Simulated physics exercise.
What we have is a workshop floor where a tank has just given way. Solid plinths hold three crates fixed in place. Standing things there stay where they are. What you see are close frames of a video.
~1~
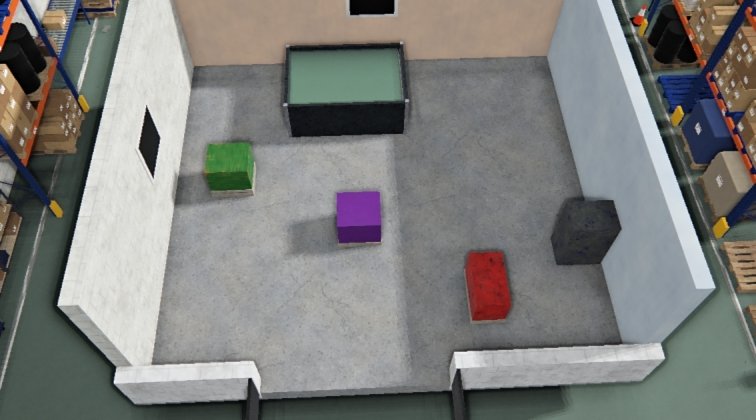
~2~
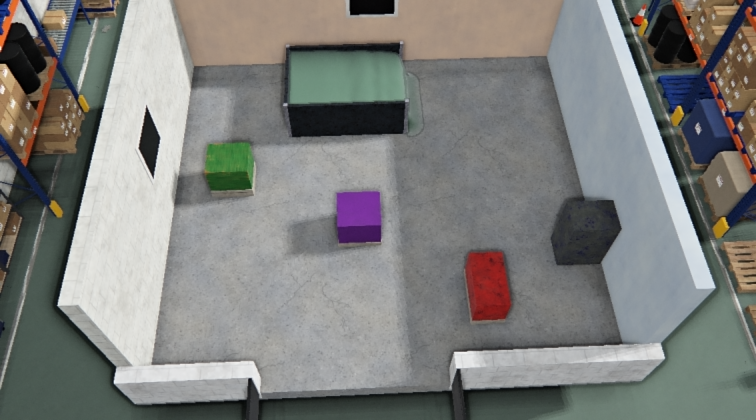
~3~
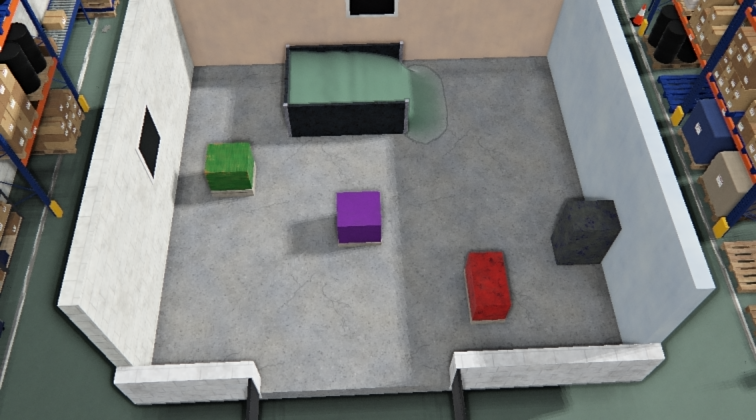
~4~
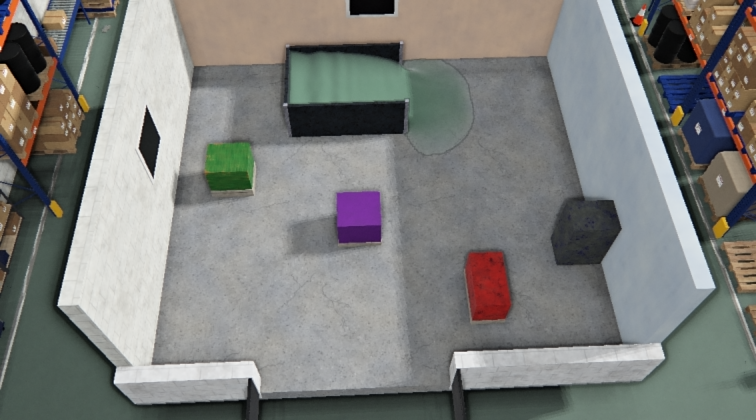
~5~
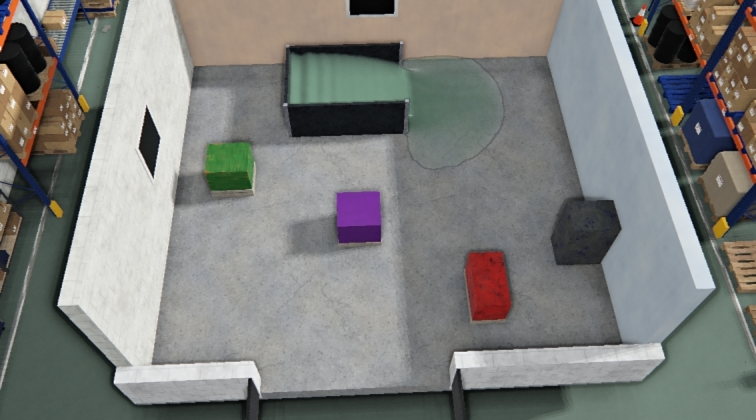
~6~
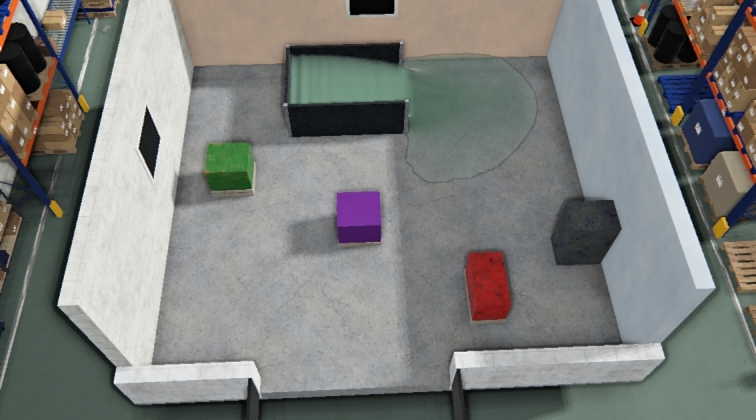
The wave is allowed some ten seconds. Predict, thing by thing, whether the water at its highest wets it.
In the end purple crate: Wet; green crate: Dry; red crate: Wet.
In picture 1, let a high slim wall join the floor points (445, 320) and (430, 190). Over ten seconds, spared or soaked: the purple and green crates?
My reading: The purple crate is safe; the green crate remains dry.
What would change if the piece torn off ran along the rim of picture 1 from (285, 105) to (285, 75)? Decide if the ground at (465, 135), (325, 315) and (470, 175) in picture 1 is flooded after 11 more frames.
So it's nothing at the first, nothing at the second and nothing at the third.
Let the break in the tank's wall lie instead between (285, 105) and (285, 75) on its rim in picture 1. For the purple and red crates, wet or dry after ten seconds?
As it turns out, the purple crate is left untouched, and the red crate is left untouched.
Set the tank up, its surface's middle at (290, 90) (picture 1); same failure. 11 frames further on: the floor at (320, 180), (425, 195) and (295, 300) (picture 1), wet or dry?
First unwetted; next drenched; last unwetted.
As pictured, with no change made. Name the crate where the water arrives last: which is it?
Pick: The crate marked green.
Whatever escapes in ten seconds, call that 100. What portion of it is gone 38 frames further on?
5 per cent.
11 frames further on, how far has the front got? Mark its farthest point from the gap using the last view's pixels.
At roughly (608, 288).
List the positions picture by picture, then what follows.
The open tank at (346, 77) is whole and still, in the first frame.
Water pours out at (401, 92) and has run to a hidden place, in the second frame.
Water pours out at (401, 95) and has run to (426, 71), in the third frame.
The front is at (455, 72), out from the gap at (401, 96), in the fourth frame.
Water pours out at (401, 96) and has run to (497, 92), in the fifth frame.
Water pours out at (401, 97) and has run to (529, 89), in the sixth frame.
A moment on, water covers 25 % of the floor; the purple crate not reached, the green crate not reached, the red crate not reached.
Next, water covers 25 % of the floor; the purple crate not reached, the green crate not reached, the red crate not reached.
Then, water covers 35 % of the floor; the purple crate not reached, the green crate not reached, the red crate water round its plinth.
Later, water covers 75 % of the floor; the purple crate water round its plinth, the green crate not reached, the red crate water round its plinth.
In the end, water covers 95 % of the floor; the purple crate was topped, the green crate stayed above the water, the red crate was topped.
